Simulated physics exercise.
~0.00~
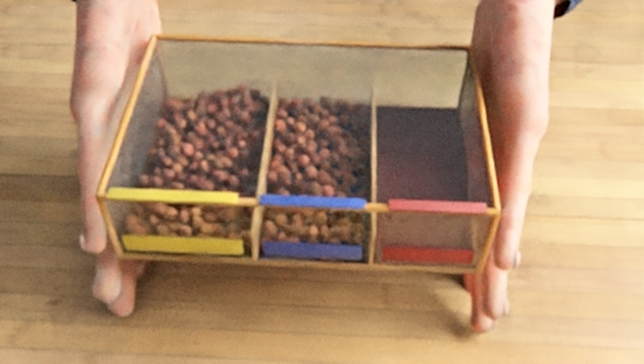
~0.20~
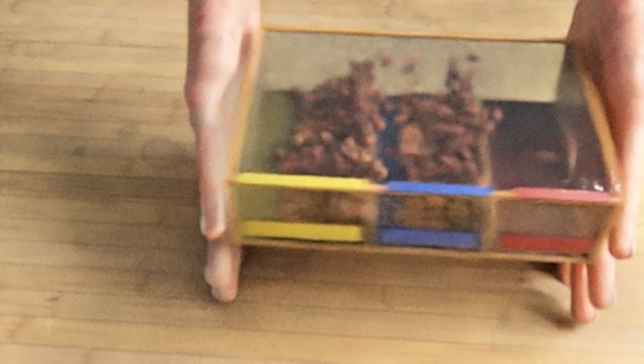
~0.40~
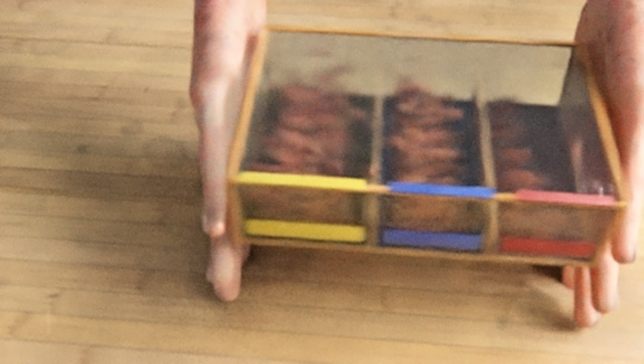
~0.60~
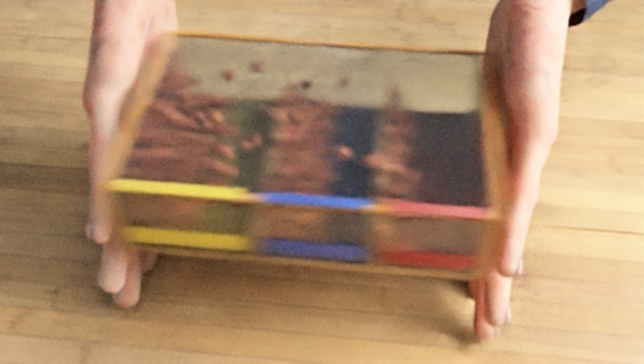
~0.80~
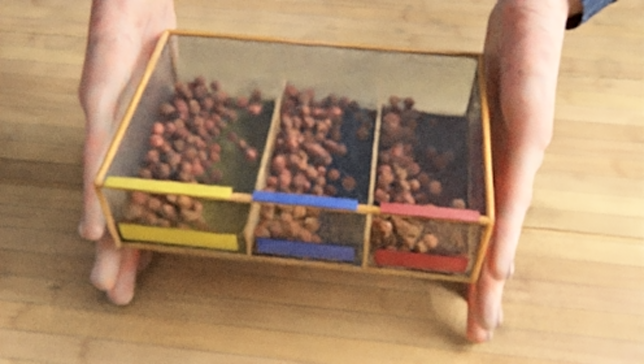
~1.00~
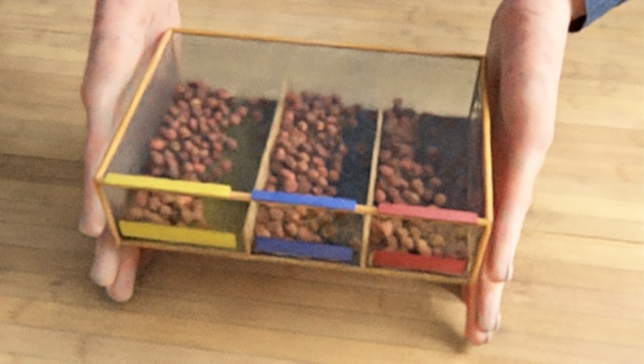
Clay pellets in a clear-lidded box jumping between yellow, blue and red compartments as two hands shake it, settling in all three.
